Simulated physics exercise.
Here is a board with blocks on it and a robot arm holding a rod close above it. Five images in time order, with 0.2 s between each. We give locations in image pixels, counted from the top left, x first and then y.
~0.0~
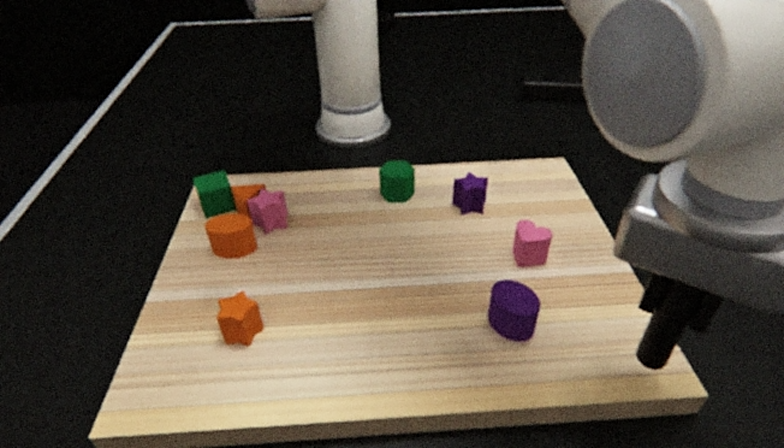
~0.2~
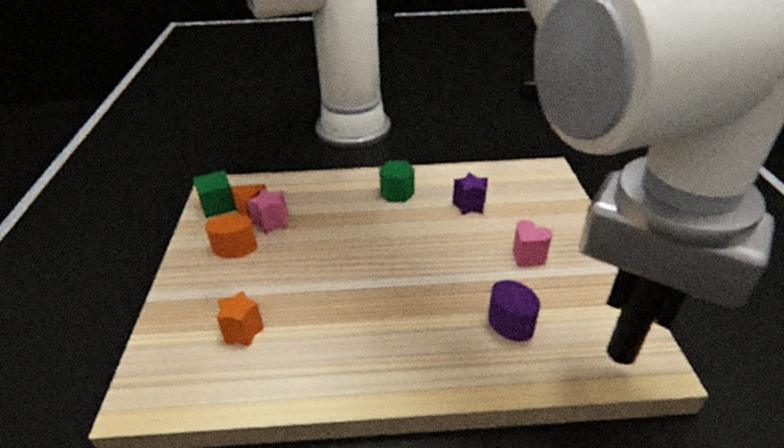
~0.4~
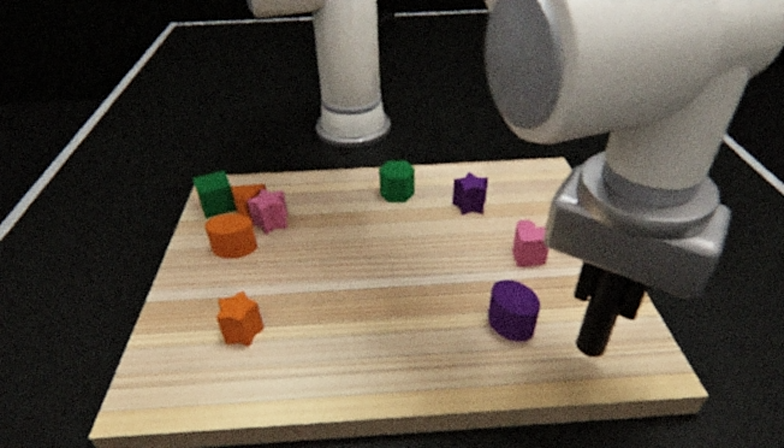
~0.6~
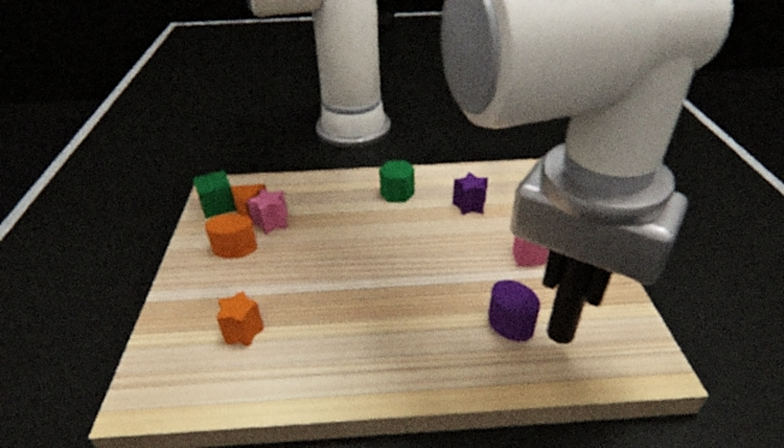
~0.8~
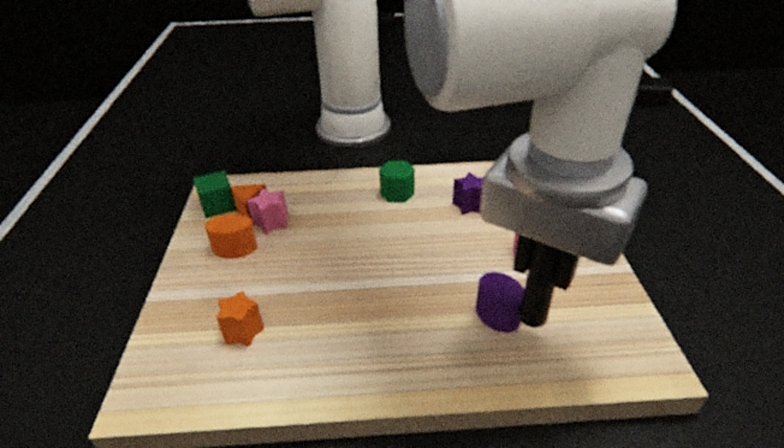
A white robot arm holding a short black rod stands over the right side of a pale wooden board on a black surface, seen from a fixed, raised view. Orange, green and pink blocks cluster at the left above an orange star, with green, purple and pink blocks toward the right. The arm sweeps the rod steadily left, and it nudges the purple oval block slightly left.
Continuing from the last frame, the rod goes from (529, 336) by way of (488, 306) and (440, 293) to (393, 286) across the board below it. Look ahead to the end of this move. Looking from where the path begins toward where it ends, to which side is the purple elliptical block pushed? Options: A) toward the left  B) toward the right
I'll go with B - toward the right.
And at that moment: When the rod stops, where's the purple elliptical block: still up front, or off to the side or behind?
Slid off.
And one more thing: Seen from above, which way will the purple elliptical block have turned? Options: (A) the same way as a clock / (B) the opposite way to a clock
Letter A.
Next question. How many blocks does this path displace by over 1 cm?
I expect just one block to be moved by more than 1 cm.
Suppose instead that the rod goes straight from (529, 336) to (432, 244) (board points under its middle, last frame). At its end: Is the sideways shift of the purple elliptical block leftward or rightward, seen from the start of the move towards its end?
Gets pushed left.
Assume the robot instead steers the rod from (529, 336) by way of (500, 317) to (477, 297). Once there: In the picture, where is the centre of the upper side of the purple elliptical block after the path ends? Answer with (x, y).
In the picture, that point is around (452, 253).
The first path, step by step. One third of the way, rod at (490, 288); purple elliptical block at (461, 261).
Two thirds of the way, rod at (441, 276); purple elliptical block at (428, 244), turned 40° clockwise.
At the end, rod at (392, 268); purple elliptical block at (417, 240), turned 80° clockwise.
